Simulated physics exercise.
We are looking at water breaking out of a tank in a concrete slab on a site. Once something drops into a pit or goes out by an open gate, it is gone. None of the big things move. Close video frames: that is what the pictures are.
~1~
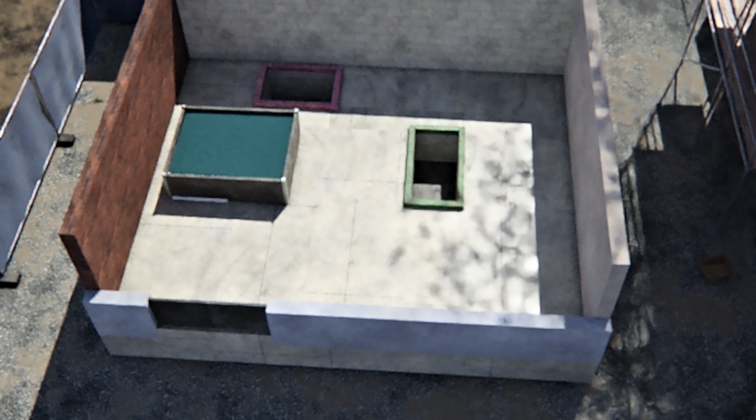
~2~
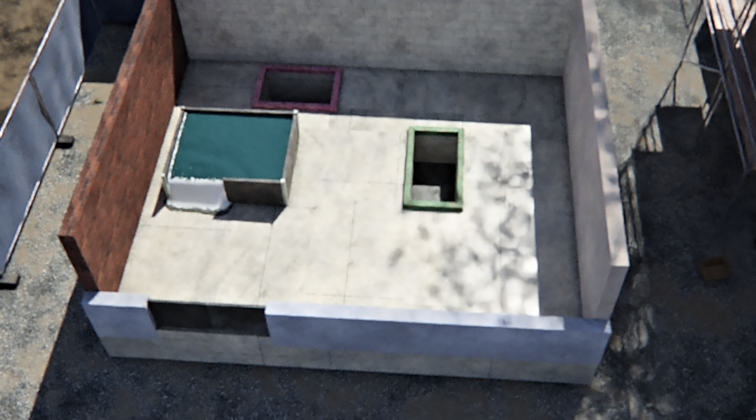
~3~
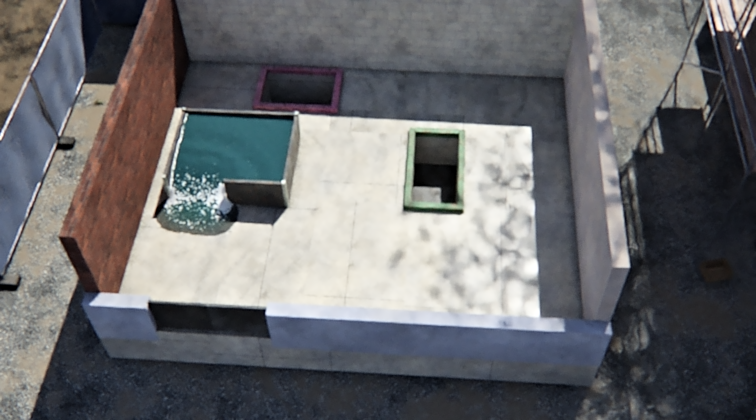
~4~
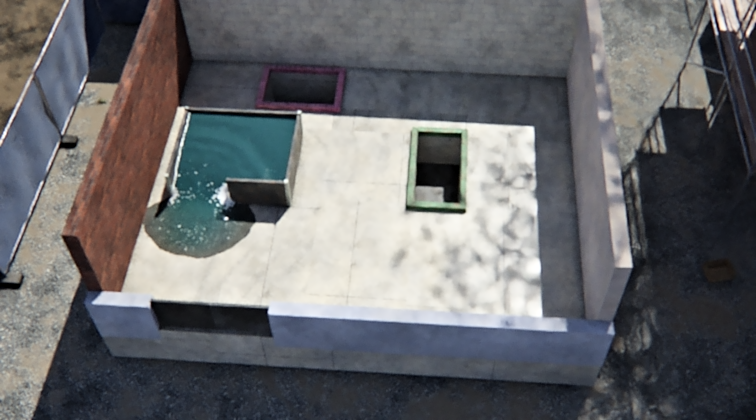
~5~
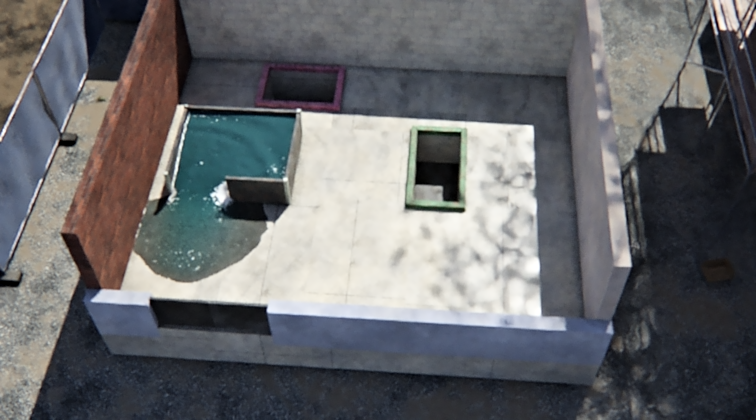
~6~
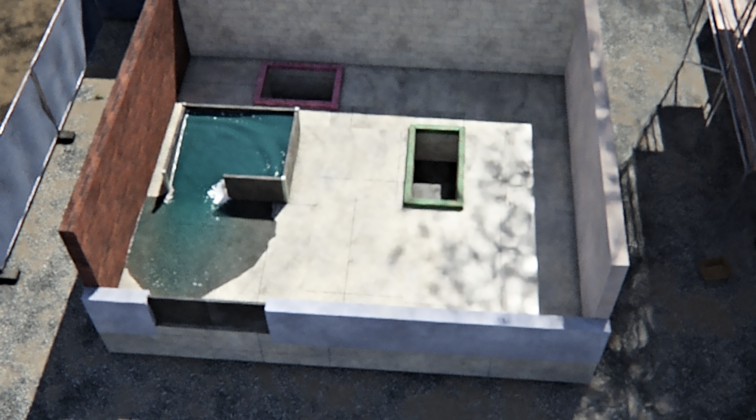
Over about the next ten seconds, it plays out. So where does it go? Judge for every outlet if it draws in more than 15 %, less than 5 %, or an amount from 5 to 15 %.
The gate is going to fail to get to five per cent, the green pit is going to fail to get to five per cent, the pink pit is going to fail to get to five per cent.
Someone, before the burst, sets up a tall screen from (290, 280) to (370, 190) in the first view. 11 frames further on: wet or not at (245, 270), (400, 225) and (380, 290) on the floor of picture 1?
In that order, I'd expect them to be reached by the flood, kept clear of the flood and kept clear of the flood.
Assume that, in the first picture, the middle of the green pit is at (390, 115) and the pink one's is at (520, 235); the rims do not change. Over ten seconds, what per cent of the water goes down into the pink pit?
Pink: 4 %.
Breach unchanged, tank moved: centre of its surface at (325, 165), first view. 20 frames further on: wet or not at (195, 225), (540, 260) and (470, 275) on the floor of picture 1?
One after the other: Wet, awash, covered.
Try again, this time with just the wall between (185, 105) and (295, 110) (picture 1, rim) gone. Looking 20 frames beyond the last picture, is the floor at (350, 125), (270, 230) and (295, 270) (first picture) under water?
Point 1: Inundated; point 2: Unwetted; point 3: Unwetted.
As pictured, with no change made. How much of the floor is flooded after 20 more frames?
Estimated share: About 30 %.
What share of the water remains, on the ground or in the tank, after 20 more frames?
It comes to roughly 100 per cent.
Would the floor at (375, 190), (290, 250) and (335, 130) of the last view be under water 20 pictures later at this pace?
Listed points: Unwetted / inundated / unwetted.
A moment on, water covers 15 % of the floor; the gate 0 %, the green pit 0 %, the pink pit 0 %.
Next, water covers 15 % of the floor; the gate 0 %, the green pit 0 %, the pink pit 0 %.
Then, water covers 30 % of the floor; the gate 0 %, the green pit 0 %, the pink pit 0 %.
Later, water covers 55 % of the floor; the gate 0 %, the green pit 0 %, the pink pit 0 %.
In the end, water covers 80 % of the floor; the gate 0 %, the green pit 0 %, the pink pit 0 %.
